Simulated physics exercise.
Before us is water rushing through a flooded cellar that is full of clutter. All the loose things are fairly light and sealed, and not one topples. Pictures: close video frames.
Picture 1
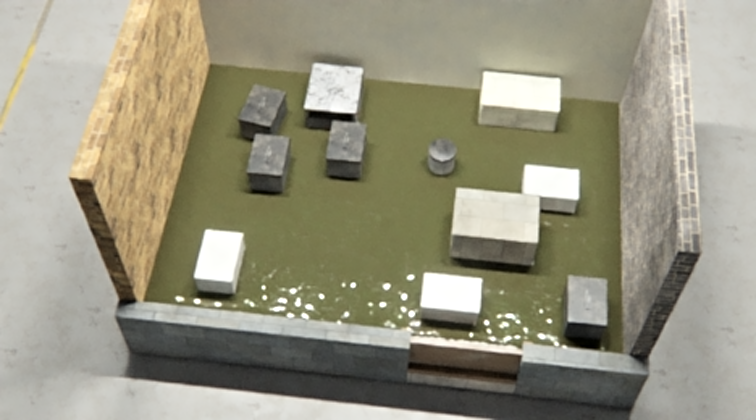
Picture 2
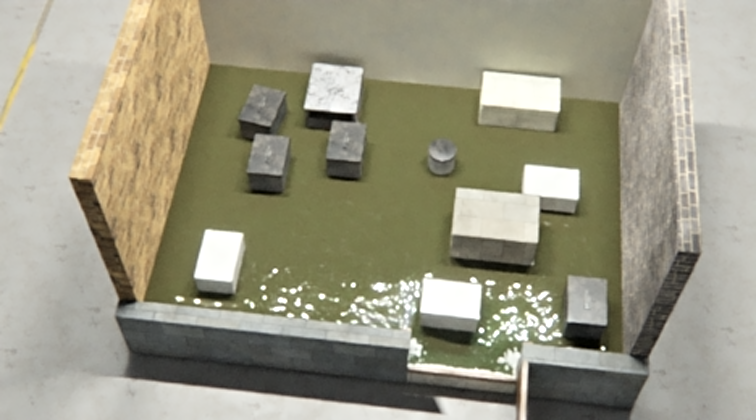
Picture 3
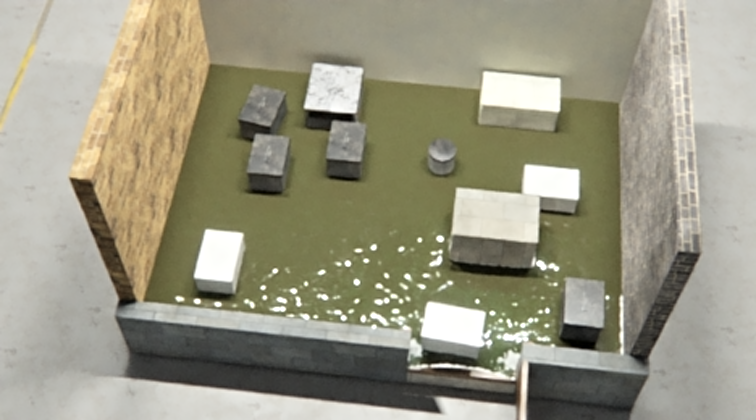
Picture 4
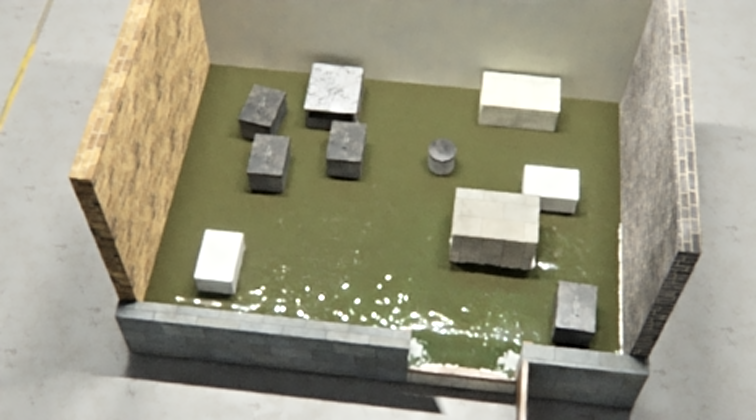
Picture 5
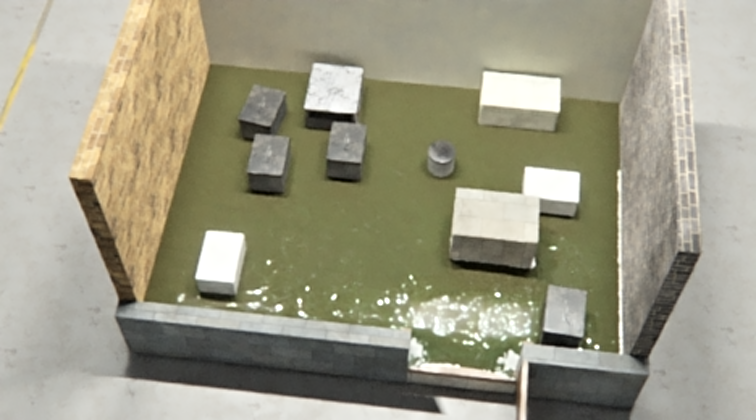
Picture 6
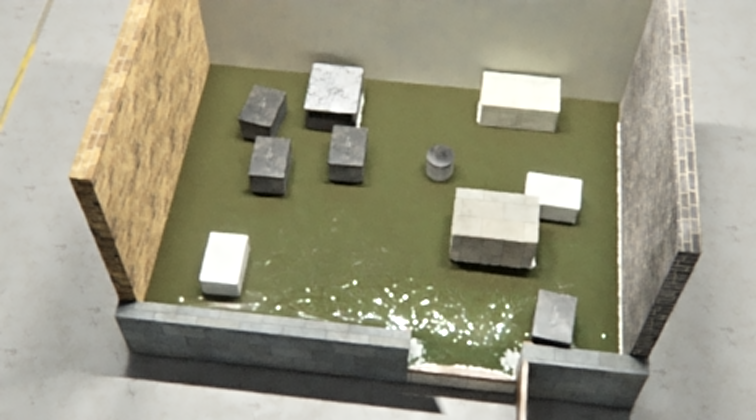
In a walled cellar flooded with murky green water, pale and dark blocks sit scattered as a gap opens in the low front wall. The white block nearest the gap slides out of view through it, then the dark block at right drifts slowly leftward toward the opening, while the others barely shift.
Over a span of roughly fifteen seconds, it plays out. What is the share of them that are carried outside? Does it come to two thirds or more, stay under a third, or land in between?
The share will most likely be one third to two thirds.
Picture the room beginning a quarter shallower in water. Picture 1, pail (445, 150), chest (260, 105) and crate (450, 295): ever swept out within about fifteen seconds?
Per object: Remained / remained / exited.
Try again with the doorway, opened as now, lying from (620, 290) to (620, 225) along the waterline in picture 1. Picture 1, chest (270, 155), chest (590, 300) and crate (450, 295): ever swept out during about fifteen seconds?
Taken in that order, the answers are not lost, swept away, swept away.
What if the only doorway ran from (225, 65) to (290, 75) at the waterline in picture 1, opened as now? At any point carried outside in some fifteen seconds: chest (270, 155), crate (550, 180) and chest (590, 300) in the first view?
First one exits, second never exits, third never exits.
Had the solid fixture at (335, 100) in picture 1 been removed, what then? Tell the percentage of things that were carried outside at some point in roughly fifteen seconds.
About 50 per cent.
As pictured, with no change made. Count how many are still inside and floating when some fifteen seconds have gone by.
Tally at that point: 5.
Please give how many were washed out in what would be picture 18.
The number comes out at 2.
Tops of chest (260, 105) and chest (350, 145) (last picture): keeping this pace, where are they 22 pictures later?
(299, 144) and (402, 208), roughly.
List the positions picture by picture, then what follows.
The first picture shows a chest at (588, 300) floats; a crate at (551, 182) floats; 0 of 8 have shifted.
The second picture shows a chest at (588, 300) floats; a crate at (551, 182) floats; 0 of 8 have shifted.
The third picture shows a chest at (584, 302), afloat, close to its start; a crate at (551, 182) floats; 1 of 8 have shifted.
The fourth picture shows a chest at (577, 306), afloat, close to its start; a crate at (551, 182), afloat; 2 of 8 have shifted.
The fifth picture shows a chest at (566, 311), afloat, close to its start; a crate at (552, 185) floats; 2 of 8 have shifted.
The sixth picture shows a chest at (555, 316), afloat, a stride from its start; a crate at (553, 191) floats, close to its start; 6 of 8 have shifted.
A moment on, 1 of 8 are out; 7 afloat.
Next, 2 of 8 are out; 6 afloat.
Later, 3 of 8 are out; 5 afloat.
In the end, 3 of 8 are out; 5 afloat.
